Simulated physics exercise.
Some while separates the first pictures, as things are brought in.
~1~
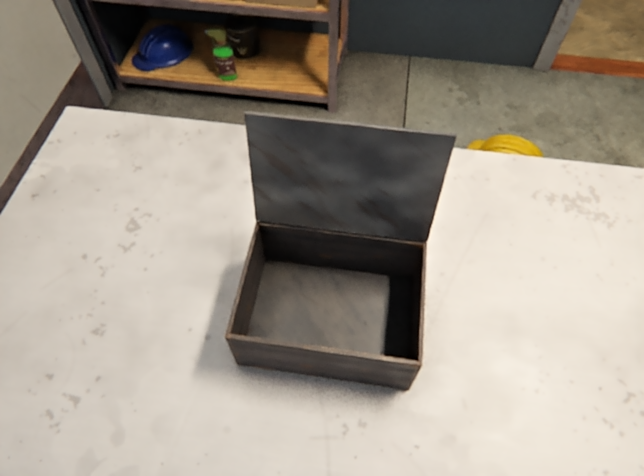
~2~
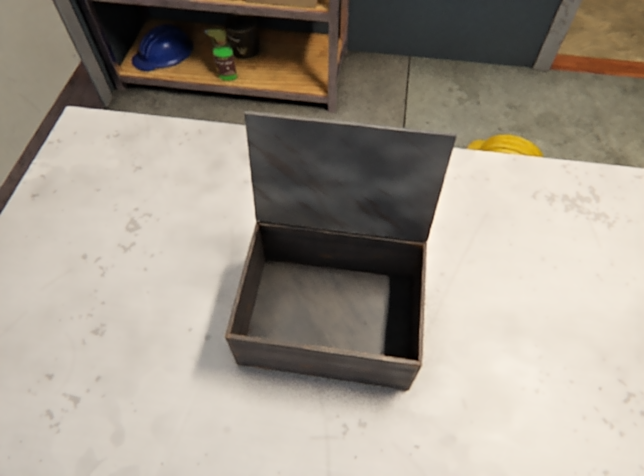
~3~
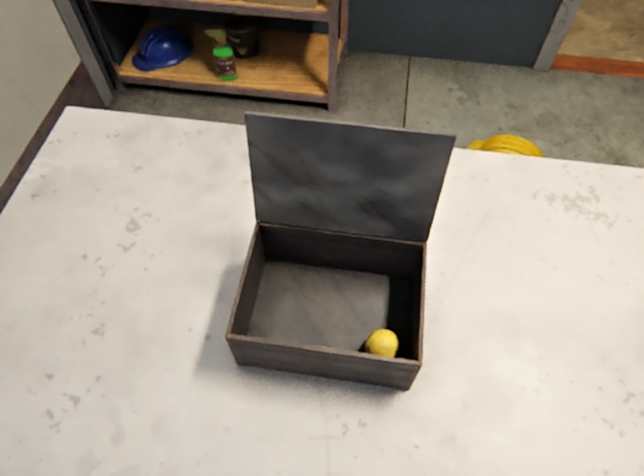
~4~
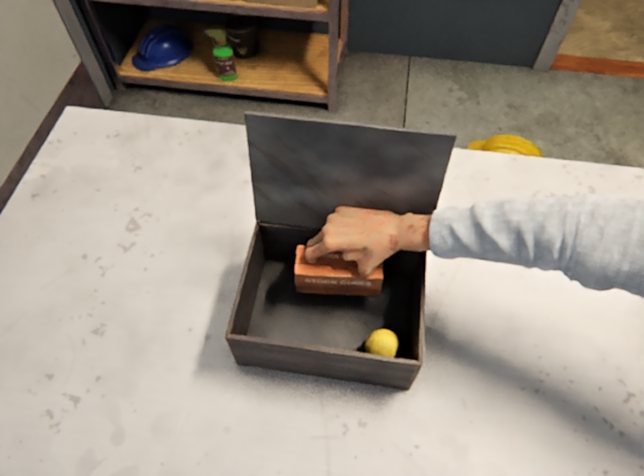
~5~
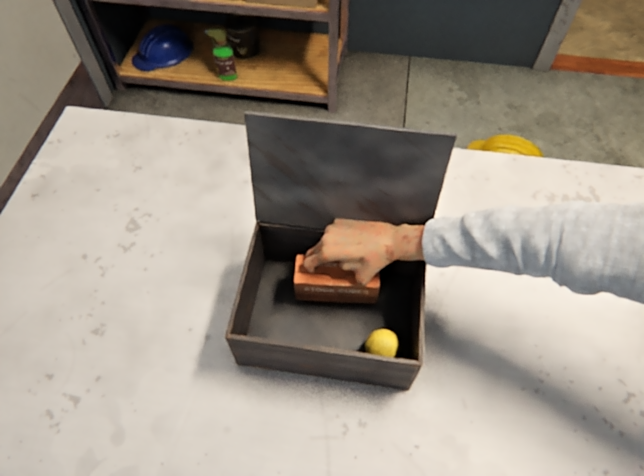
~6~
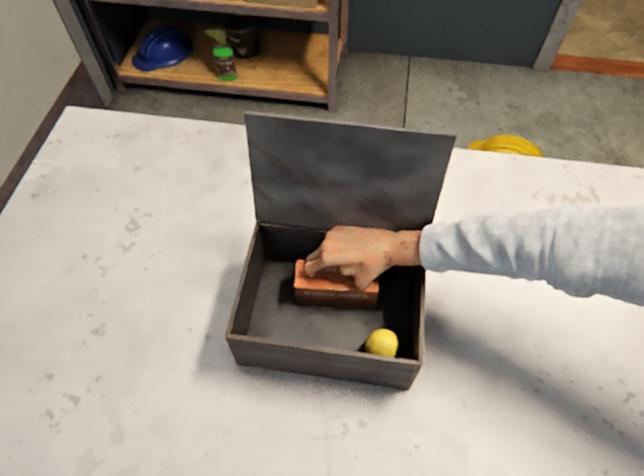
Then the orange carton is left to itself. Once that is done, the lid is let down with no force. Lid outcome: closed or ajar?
You can see the lid settles down properly.
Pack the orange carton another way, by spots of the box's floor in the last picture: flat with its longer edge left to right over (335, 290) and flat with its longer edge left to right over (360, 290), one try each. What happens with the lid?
Result of try one: No gap; result of try two: No gap.
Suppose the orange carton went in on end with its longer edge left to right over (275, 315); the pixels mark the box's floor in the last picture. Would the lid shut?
Then the lid stays propped open.
Then, 1.20 s after the last picture, lid starting down.
Then, 1.60 s after the last picture, lid 57° above the rim.
Then, 1.90 s after the last picture, lid 28° above the rim.
Then, 2.10 s after the last picture, lid 5° above the rim.
At rest, lid shut; both in place. Seen from the same camera at the end, orange carton near (337, 284).
